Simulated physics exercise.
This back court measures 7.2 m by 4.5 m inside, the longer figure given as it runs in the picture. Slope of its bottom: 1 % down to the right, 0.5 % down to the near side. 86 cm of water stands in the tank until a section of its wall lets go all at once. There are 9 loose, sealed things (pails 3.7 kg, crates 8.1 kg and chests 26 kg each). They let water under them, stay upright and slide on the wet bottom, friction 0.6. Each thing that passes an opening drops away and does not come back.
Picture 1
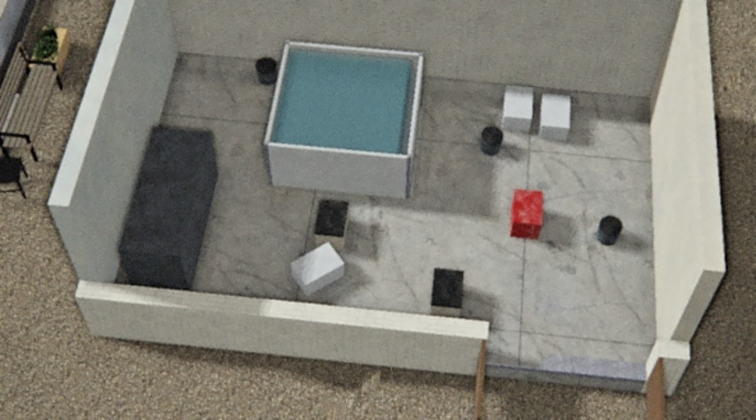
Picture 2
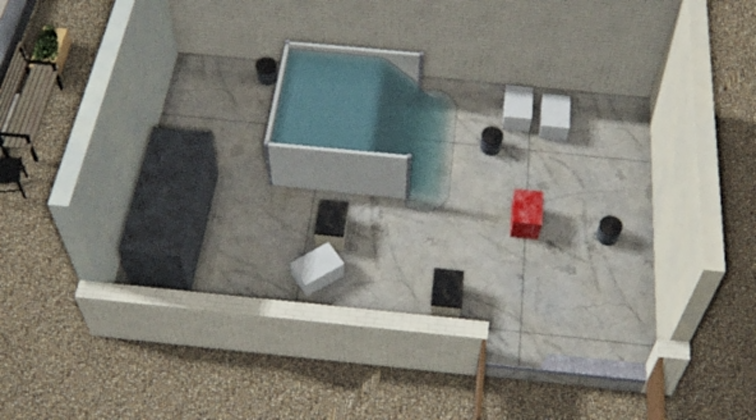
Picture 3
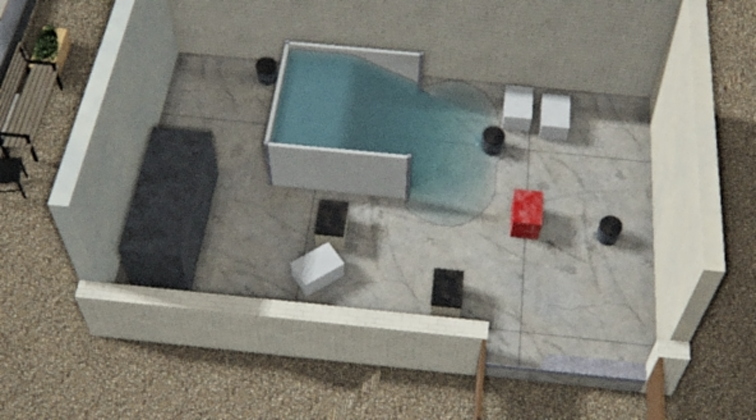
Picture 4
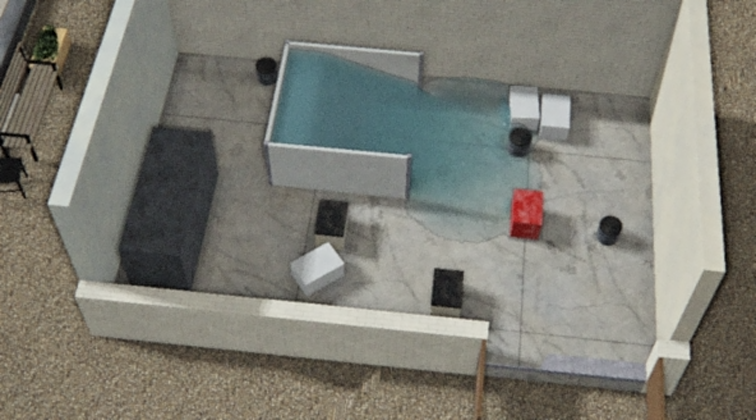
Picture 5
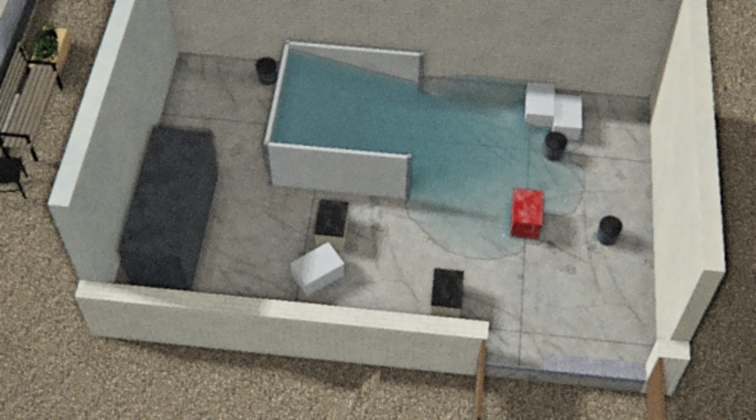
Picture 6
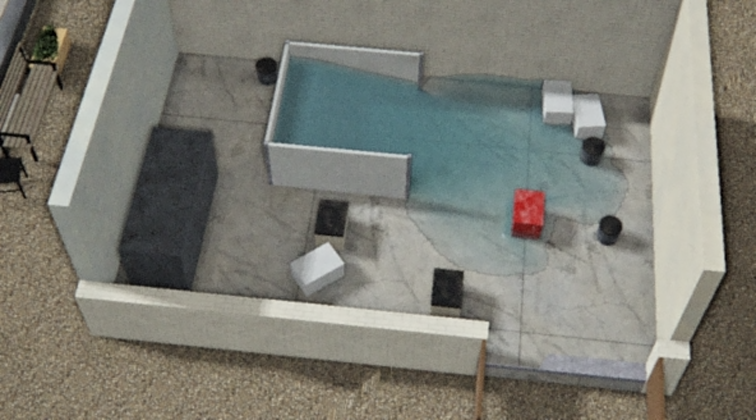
In a walled back court, water poured out of the open right side of a raised pool and spread across the floor, pushing a black pot and two white crates rightward while the red chest stayed put.
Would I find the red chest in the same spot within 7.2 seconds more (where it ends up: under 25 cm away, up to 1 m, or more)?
When it settles, the red chest lies far from the start.
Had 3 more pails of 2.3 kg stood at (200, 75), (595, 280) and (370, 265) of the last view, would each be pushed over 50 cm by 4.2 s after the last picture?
Taking them in the order given: Falls short, exceeds it and falls short.
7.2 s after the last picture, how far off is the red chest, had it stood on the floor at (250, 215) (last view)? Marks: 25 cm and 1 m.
I'd say it does not really move.
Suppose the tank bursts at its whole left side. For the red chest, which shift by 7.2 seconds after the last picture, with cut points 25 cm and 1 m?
Result: The red chest remains where it was.
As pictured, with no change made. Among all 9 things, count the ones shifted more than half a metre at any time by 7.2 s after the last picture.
6.
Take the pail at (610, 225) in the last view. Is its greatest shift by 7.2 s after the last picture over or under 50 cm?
Answer: Far enough.
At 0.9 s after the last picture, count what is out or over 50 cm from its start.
By my tally, 5.
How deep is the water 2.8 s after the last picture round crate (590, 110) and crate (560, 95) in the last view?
Depths: Near 20 cm, then near 20 cm.
Then, 0.9 s after the last picture the red chest is near (622, 241), 1.3 m from its start, aground; 0 of 9 are out; 4 afloat.
Then, 2.8 s after the last picture the red chest has gone out; 2 of 9 are out; 3 afloat.
Then, 4.8 s after the last picture the red chest has gone out; 3 of 9 are out; 2 afloat.
Then, 7.2 s after the last picture the red chest has gone out; 5 of 9 are out; 0 afloat.
